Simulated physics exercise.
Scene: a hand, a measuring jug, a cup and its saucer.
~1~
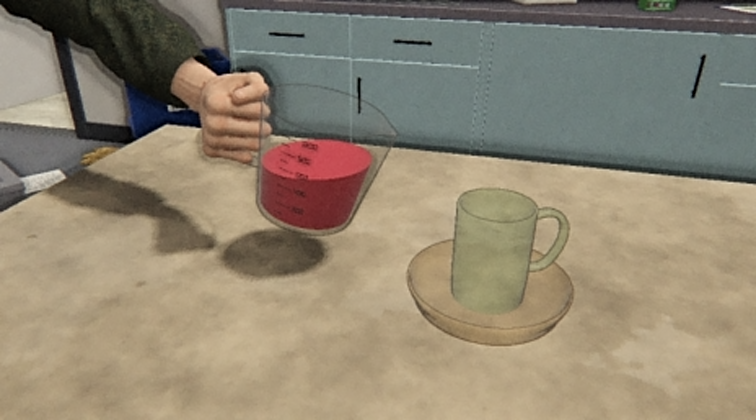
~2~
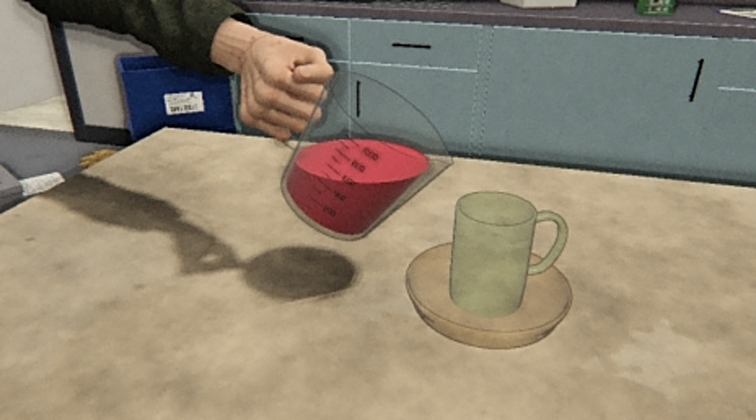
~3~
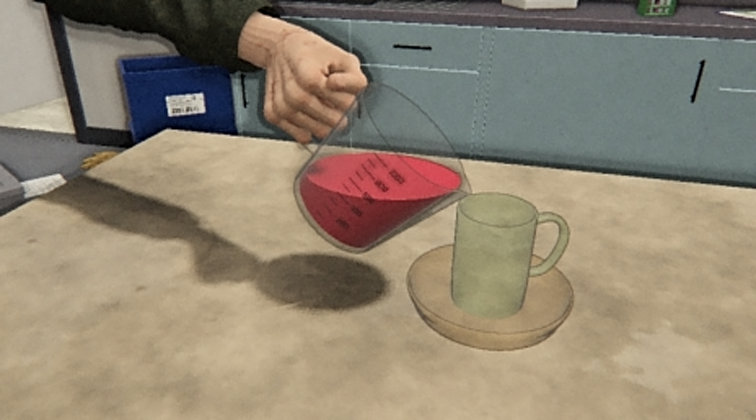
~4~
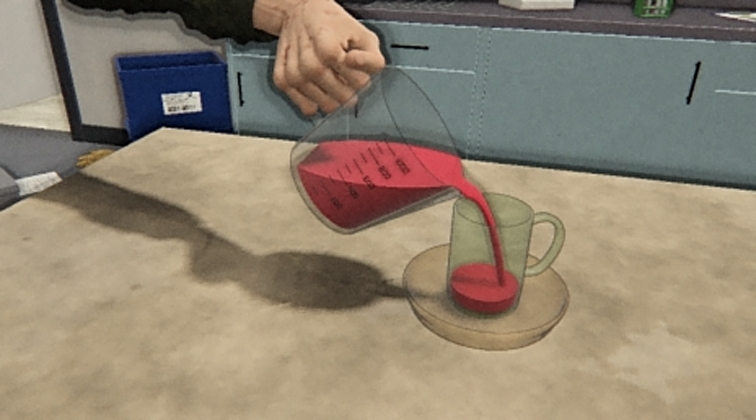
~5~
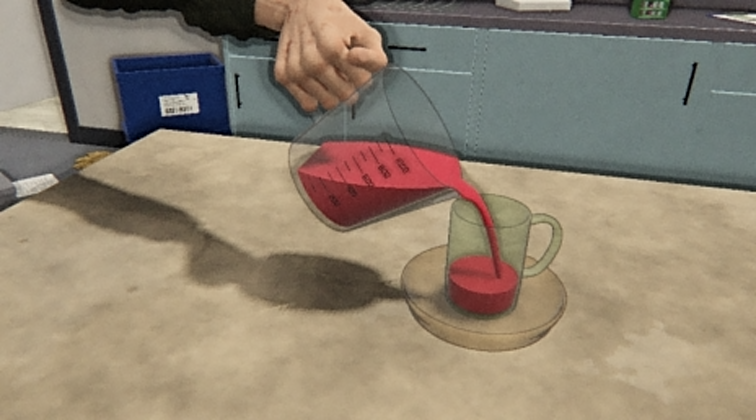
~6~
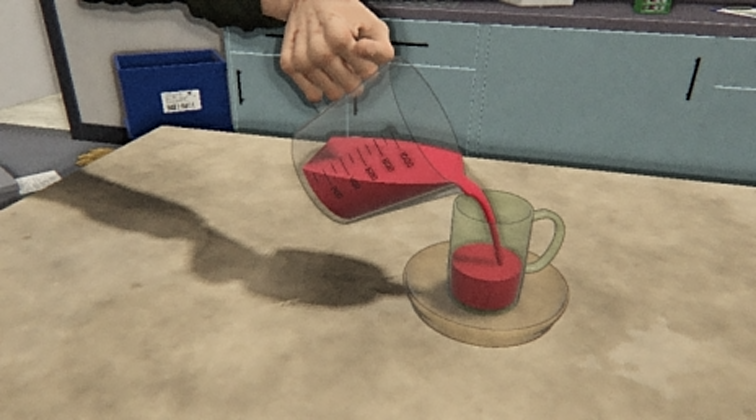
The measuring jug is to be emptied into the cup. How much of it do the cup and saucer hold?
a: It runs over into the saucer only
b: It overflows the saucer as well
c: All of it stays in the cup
The answer is a.
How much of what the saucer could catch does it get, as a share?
The saucer ends up around 50 per cent full.
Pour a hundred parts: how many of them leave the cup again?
It comes out near 30 per cent.
A moment on, the cup is about three quarters full; the saucer is dry.
Further on, the cup is full to the brim; the saucer is wet, with room to spare.
When it is over, the cup is full to the brim; the saucer is wet, with room to spare.
